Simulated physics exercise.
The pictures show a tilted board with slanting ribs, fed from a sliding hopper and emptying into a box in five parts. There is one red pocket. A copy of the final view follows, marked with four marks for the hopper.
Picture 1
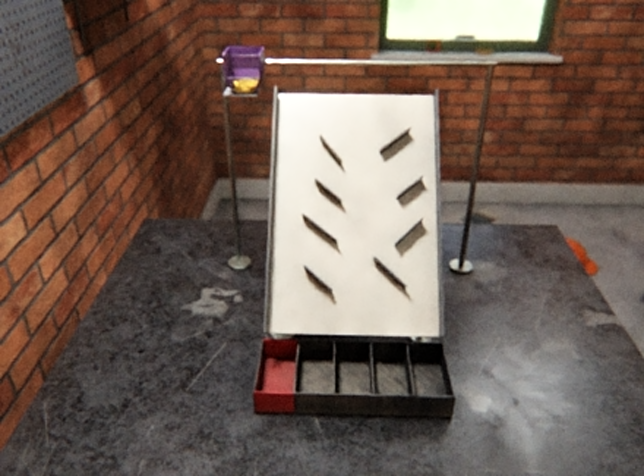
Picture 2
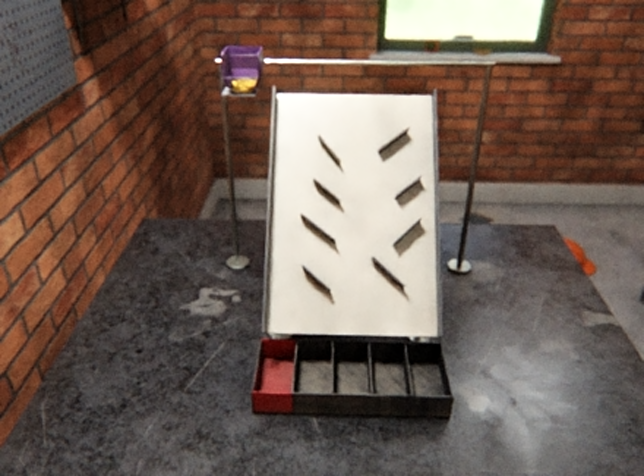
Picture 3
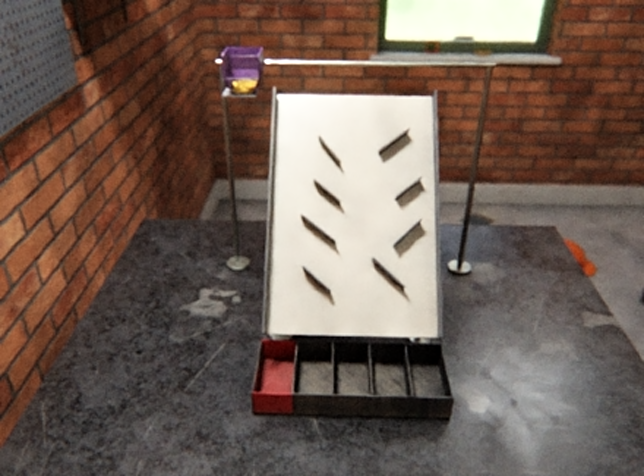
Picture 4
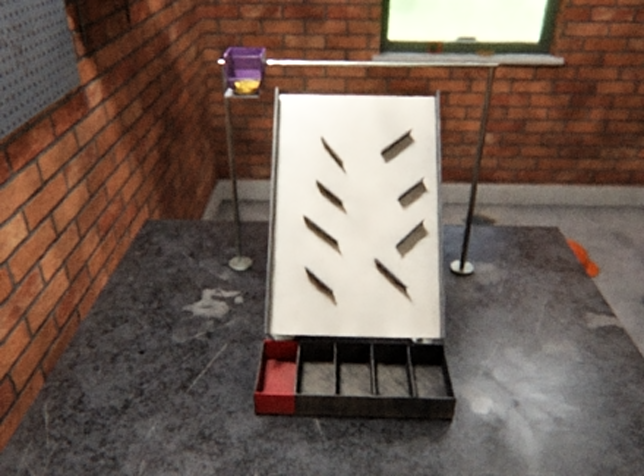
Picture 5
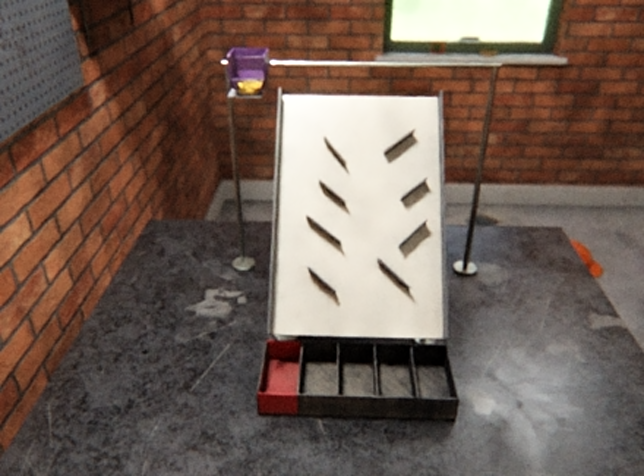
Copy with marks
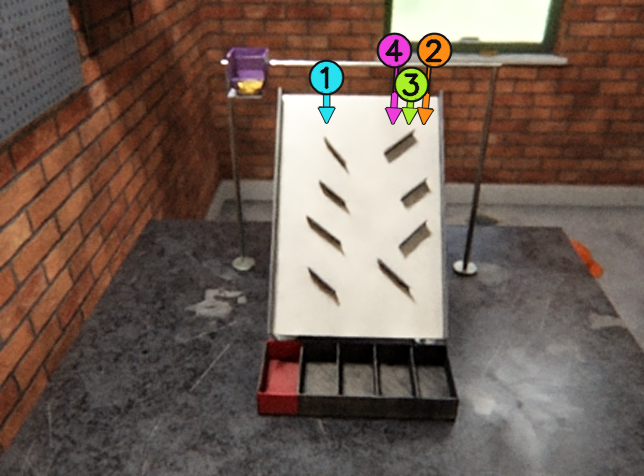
On a dark tabletop, a purple hopper sits still above a white ribbed sloping board.
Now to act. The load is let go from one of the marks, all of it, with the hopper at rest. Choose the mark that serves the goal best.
I would pick mark 1.
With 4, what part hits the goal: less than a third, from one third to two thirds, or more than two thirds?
It is less than a third.
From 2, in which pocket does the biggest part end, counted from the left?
The fifth.
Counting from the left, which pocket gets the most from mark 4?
It is the third one.
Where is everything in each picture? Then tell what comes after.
In the first picture, hopper at (246, 87), puffed corn balls, door shut.
In the second picture, ribs (319, 135) to (340, 161), (379, 149) to (409, 127), (314, 178) to (340, 200).
In the third picture, ribs (397, 196) to (422, 177), (301, 214) to (336, 241), (395, 244) to (422, 219).
In the fourth picture, ribs (305, 267) to (333, 292), (375, 258) to (408, 288).
In the fifth picture, red pocket at (278, 402), number 1 of 5 from the left.
On the marked copy, mark 1 meets the board at (326, 117); mark 2 meets the board at (424, 118); mark 3 meets the board at (409, 118); mark 4 meets the board at (393, 118).
Choosing 1, about a third in the red pocket, about two thirds in other pockets, a stray few outside the box.
Choosing 2, none in the red pocket, all in other pockets.
Choosing 3, none in the red pocket, nearly all in other pockets, a small part outside the box.
Choosing 4, none in the red pocket, nearly all in other pockets.
